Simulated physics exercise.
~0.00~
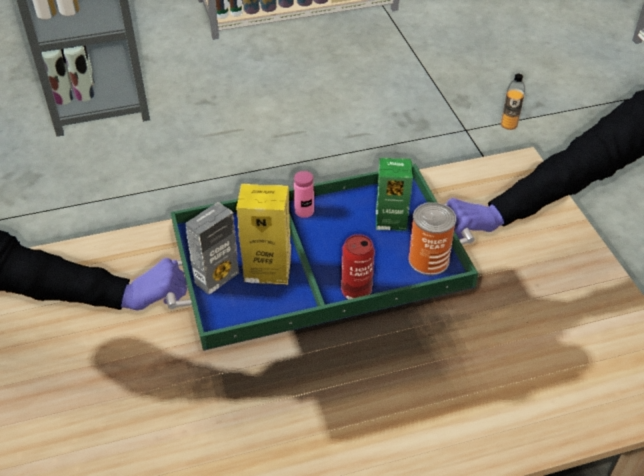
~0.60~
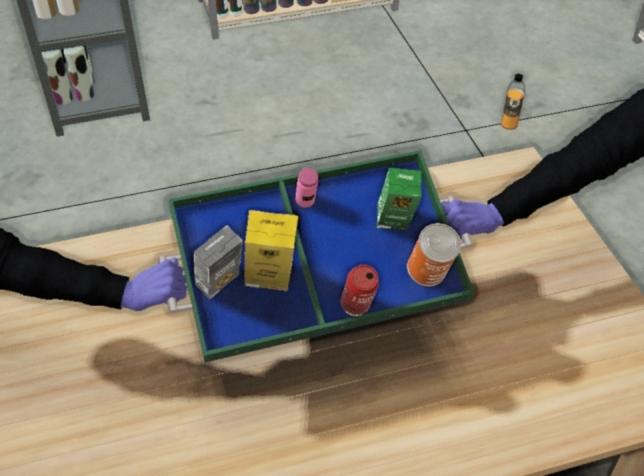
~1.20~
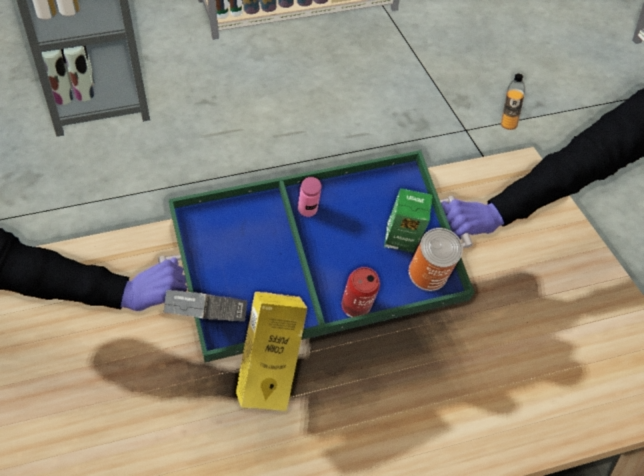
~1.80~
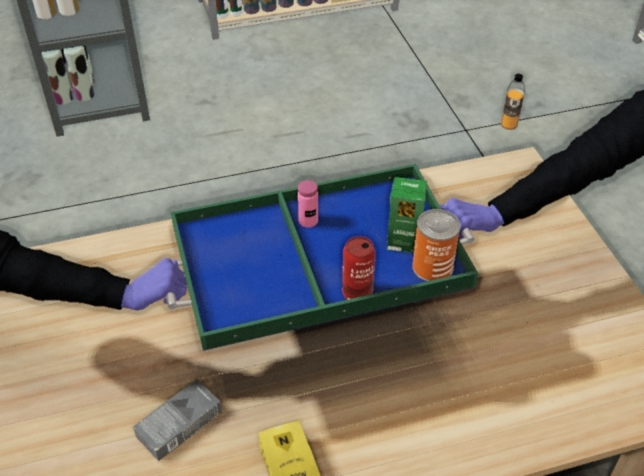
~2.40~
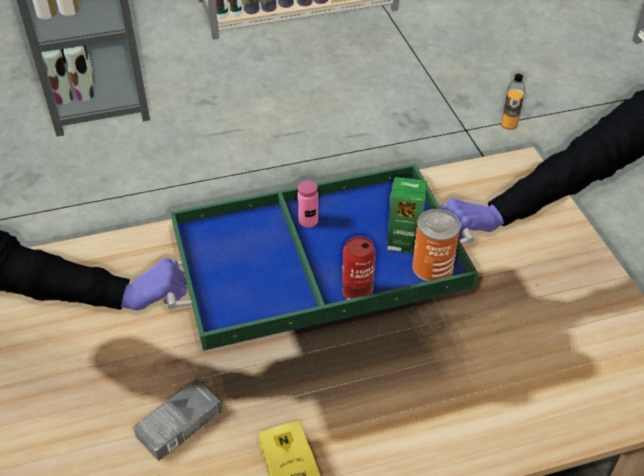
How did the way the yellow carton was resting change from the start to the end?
At the start the yellow carton stood upright on the tray, and by the end it was lying on its side on the table.
